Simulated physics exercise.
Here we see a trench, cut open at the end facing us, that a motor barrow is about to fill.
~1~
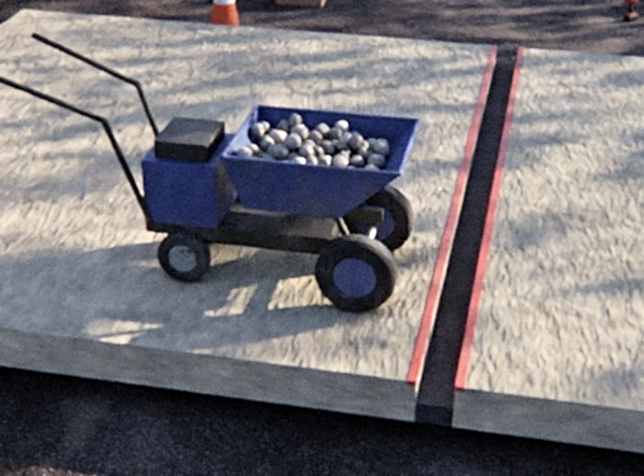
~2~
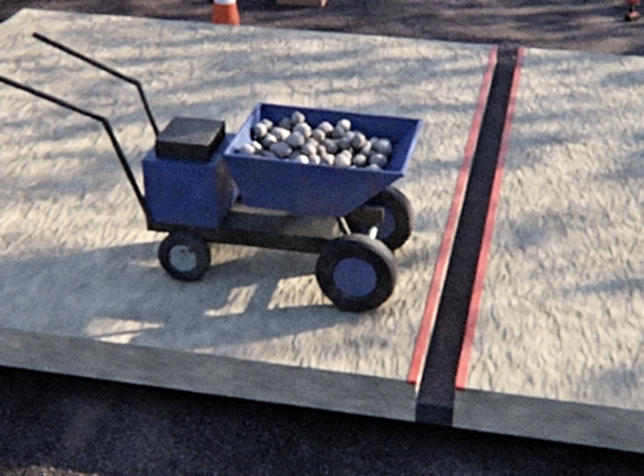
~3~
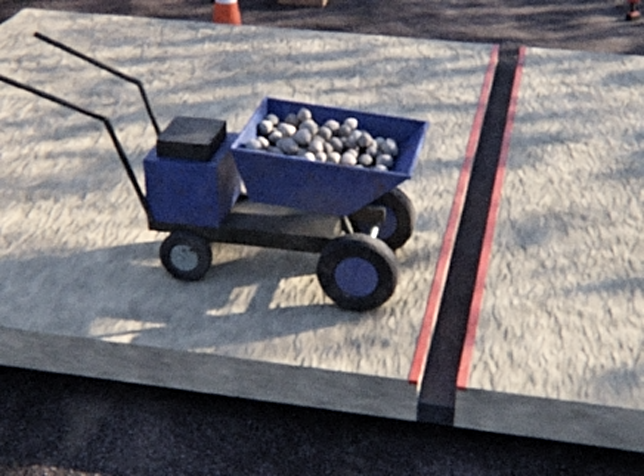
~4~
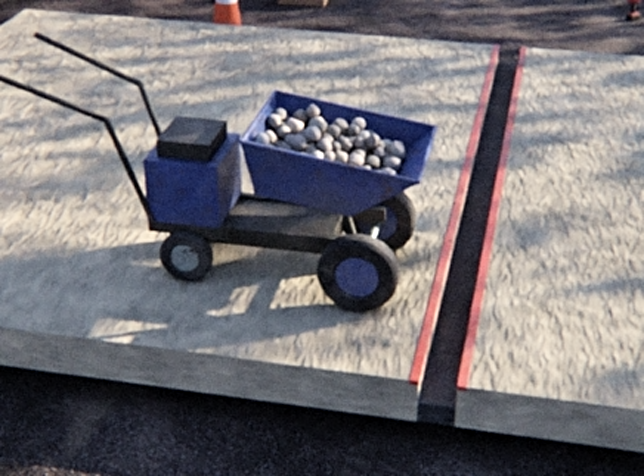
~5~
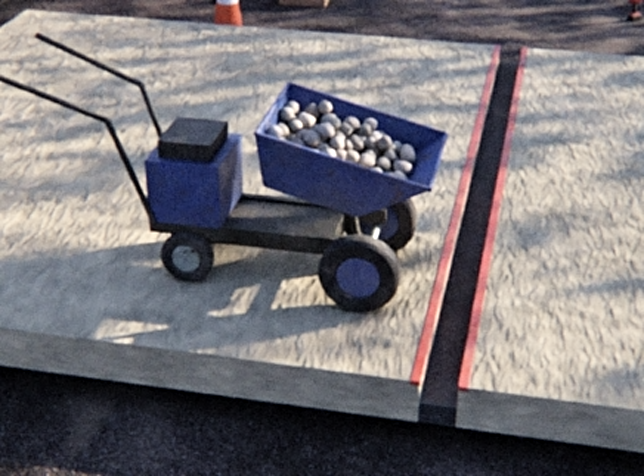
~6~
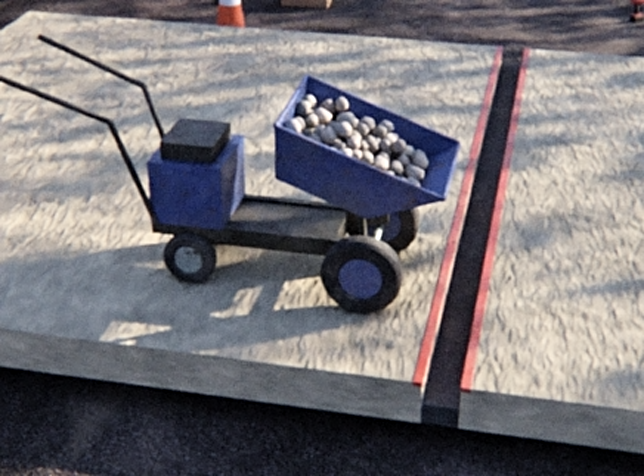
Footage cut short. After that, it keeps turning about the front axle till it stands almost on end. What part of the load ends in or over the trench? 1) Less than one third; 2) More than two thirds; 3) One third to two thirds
Answer: 1.
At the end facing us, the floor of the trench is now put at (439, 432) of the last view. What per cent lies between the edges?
Estimate: Approx. 0 in a hundred.
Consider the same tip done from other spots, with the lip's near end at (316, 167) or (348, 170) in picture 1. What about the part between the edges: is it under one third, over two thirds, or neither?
Spot one gives one to two thirds, spot two gives one to two thirds.
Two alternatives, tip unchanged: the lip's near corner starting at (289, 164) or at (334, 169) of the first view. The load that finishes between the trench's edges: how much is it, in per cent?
Approximately 30 per cent and 50 per cent, in that order.
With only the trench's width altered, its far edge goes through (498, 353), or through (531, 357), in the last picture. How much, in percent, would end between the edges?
Estimated share: Try 1 approx. 20 in a hundred, try 2 approx. 70 in a hundred.
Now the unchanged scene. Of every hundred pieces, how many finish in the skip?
Something like 15 in every hundred.
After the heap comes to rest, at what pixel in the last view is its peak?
At about (529, 271).
Soon after the last picture, skip tipped steeply; all in the skip.
A little later, skip tipped right over; about two thirds in the skip; about a quarter beyond it; a stray few falling.
Later still, skip tipped right over; a small part in the skip; most beyond it.
At rest, skip tipped right over; a small part in the skip; none in or heaped over the trench; most beyond it.
